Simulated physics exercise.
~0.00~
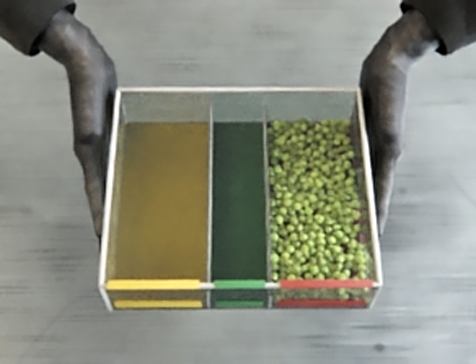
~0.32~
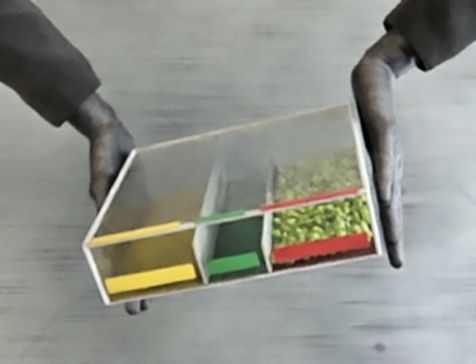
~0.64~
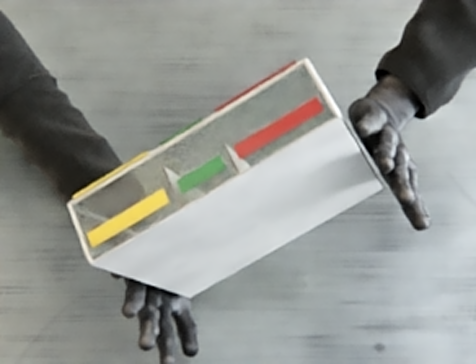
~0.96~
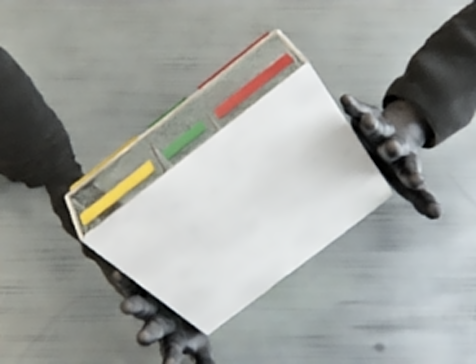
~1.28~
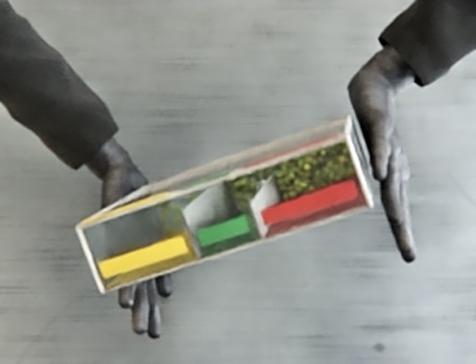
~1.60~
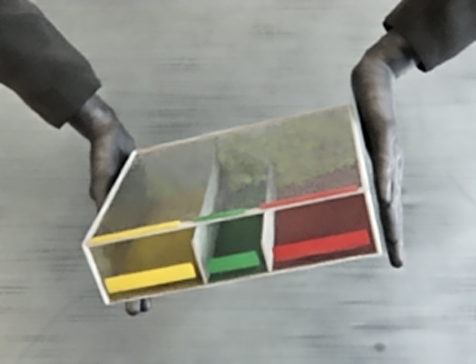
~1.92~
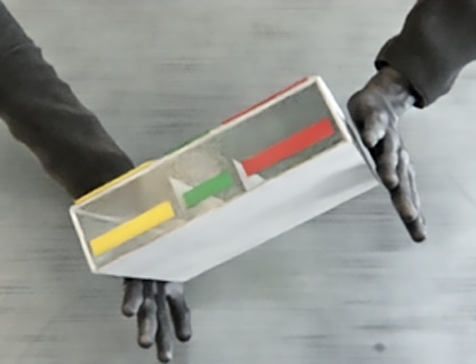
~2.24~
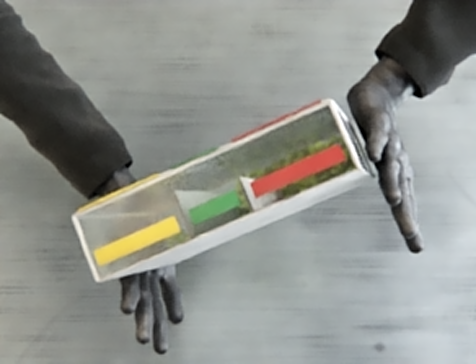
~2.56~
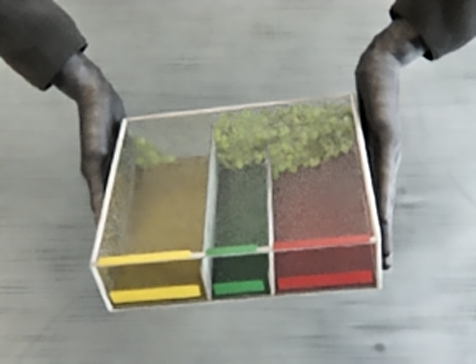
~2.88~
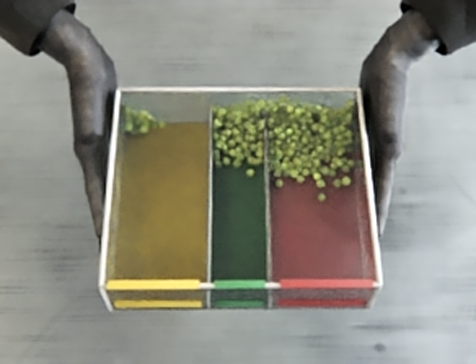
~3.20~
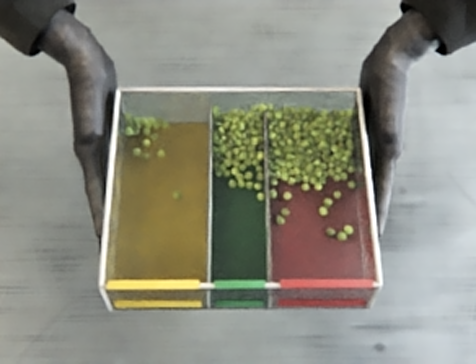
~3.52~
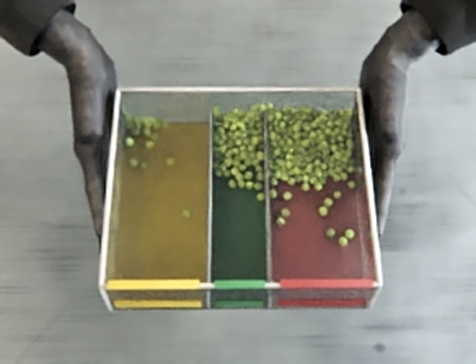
Against a grey backdrop, dark hands tipping a clear divided box and levelling it, green peas spreading from red into green and yellow compartments.
